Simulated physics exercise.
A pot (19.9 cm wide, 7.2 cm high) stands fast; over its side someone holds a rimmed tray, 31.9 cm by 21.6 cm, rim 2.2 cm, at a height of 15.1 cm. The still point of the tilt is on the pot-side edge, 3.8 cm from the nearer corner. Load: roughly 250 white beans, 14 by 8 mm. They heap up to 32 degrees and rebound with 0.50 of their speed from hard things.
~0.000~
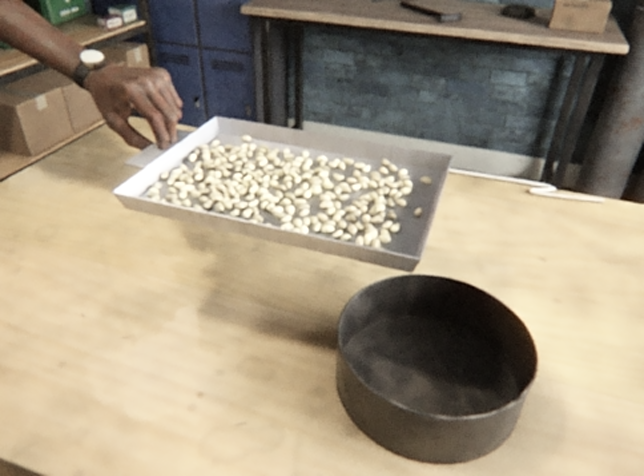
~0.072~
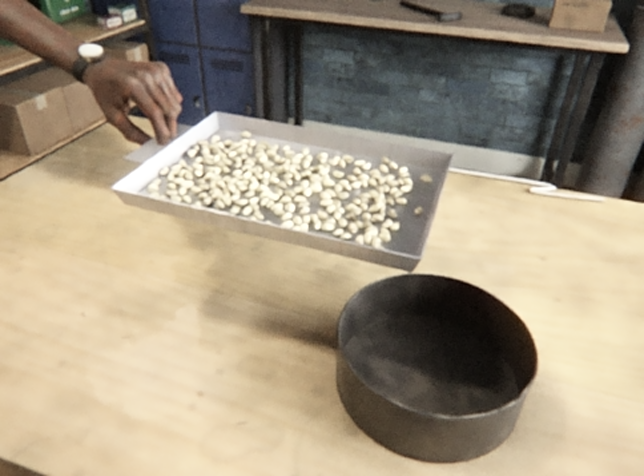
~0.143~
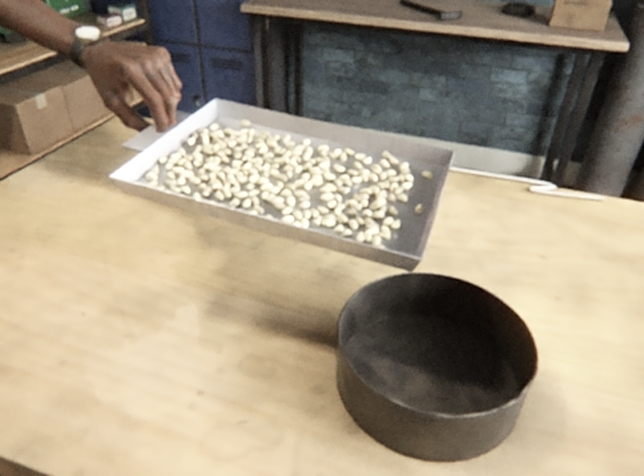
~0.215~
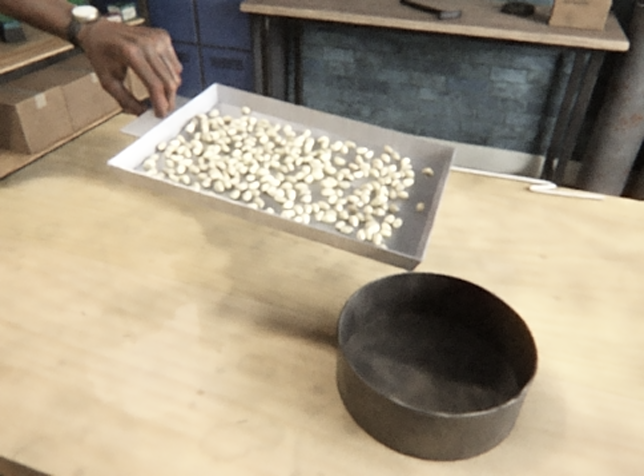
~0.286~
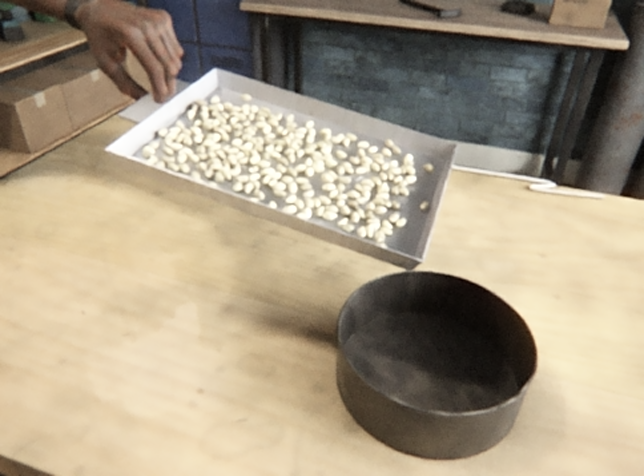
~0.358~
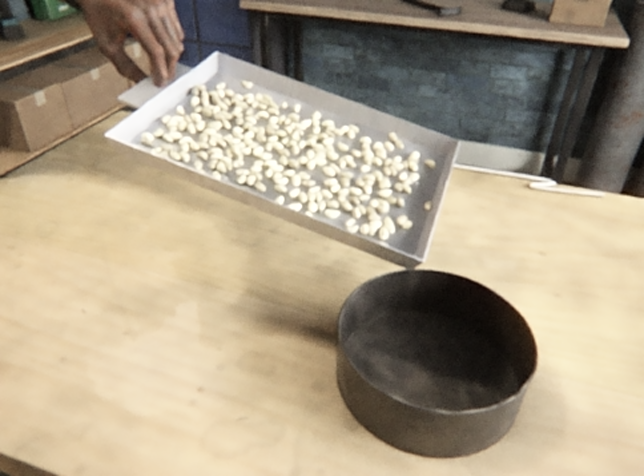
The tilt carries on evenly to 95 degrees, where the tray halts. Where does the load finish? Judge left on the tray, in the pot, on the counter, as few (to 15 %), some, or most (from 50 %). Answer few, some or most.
Tray: Few, pot: Most, counter: Few.
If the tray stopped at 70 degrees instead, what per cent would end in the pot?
Then about 70 per cent.
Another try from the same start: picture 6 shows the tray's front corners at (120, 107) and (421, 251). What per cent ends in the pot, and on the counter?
Pot 50, counter 50.
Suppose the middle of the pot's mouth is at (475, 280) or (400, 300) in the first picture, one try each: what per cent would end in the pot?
About 30 and 95 per cent.
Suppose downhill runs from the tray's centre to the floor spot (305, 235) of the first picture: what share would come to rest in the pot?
About 65 per cent.
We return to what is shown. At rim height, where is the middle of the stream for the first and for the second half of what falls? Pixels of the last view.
At about (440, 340), then at (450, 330).
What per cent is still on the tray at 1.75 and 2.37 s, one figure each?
About 65, 0.
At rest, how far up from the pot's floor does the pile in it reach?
Some 2.0 cm.
Then, at 1.19 s, tilt 51 degrees; the tray holds 100 %, the pot 0 %.
After 1.75 s, tilt 77 degrees; the tray holds 65 %, the pot 30 %.
Then, at 2.37 s, tilt 95 degrees; the tray holds 0 %, the pot 95 %.
By 3.0 s all is still; tray 0 %, pot 95 %, counter 5 %.
